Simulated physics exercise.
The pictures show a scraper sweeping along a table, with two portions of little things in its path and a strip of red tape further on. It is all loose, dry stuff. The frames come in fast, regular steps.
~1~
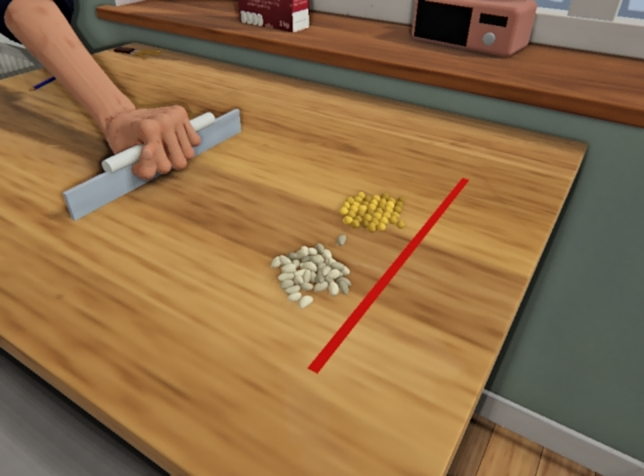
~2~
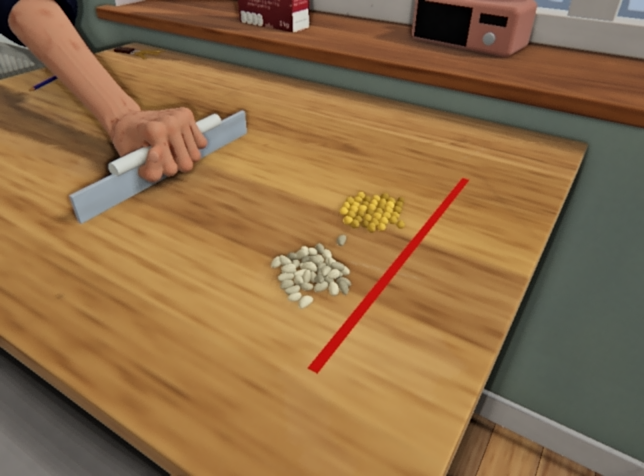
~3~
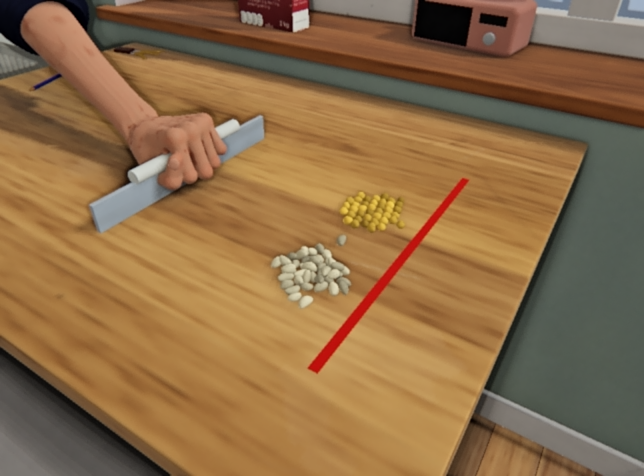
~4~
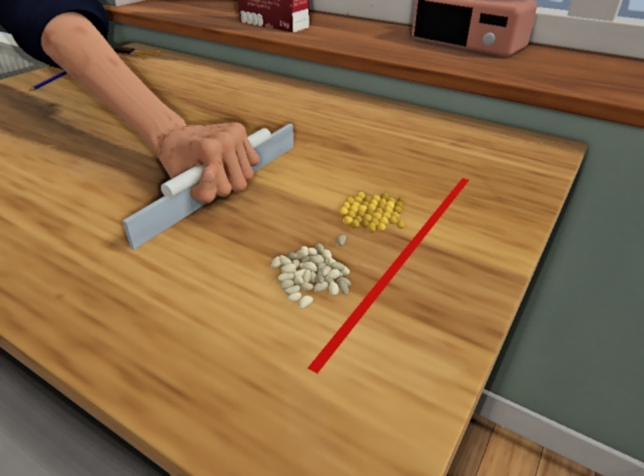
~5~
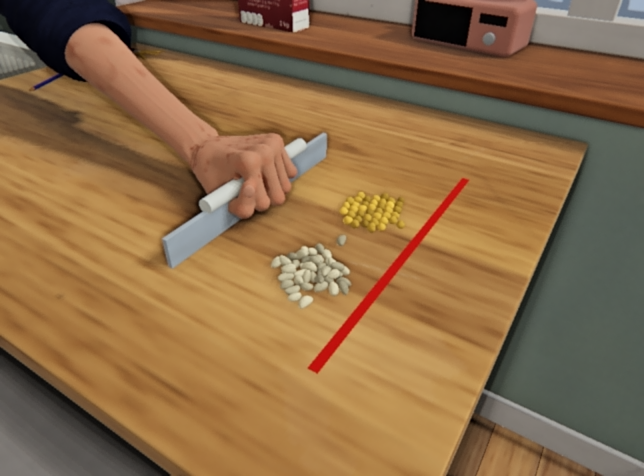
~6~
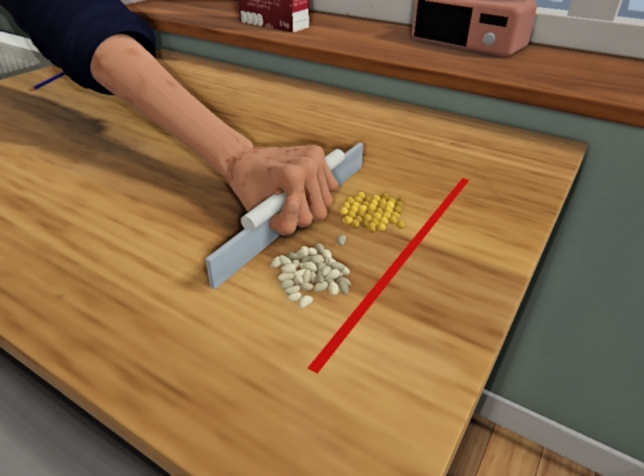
Hand-held scraper sliding rightward across a wooden table, drawing close to white beans and yellow corn balls lying before red tape.
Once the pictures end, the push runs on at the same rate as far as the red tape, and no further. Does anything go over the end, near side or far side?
Here the nearer portion partly drops off, and the farther portion partly drops off.
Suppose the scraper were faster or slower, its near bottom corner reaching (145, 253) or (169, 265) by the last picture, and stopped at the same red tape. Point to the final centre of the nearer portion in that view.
At about (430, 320), and at (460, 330).
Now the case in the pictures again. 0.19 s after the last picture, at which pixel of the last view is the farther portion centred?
Roughly at (475, 255).
Then, 0.09 s later than the last frame, scraper still moving, near (368, 214); nearer portion all on the table, its front near (364, 294); farther portion all on the table, its front near (422, 253).
Then, 0.19 s later than the last frame, scraper stopped at the red tape; nearer portion all on the table, its front near (489, 274); farther portion all on the table, its front near (504, 307).
Then, 0.47 s later than the last frame, scraper stopped at the red tape; nearer portion the larger part over the edge; farther portion every one over the edge.
When it is over, scraper stopped at the red tape; nearer portion almost all over the edge; farther portion every one over the edge.
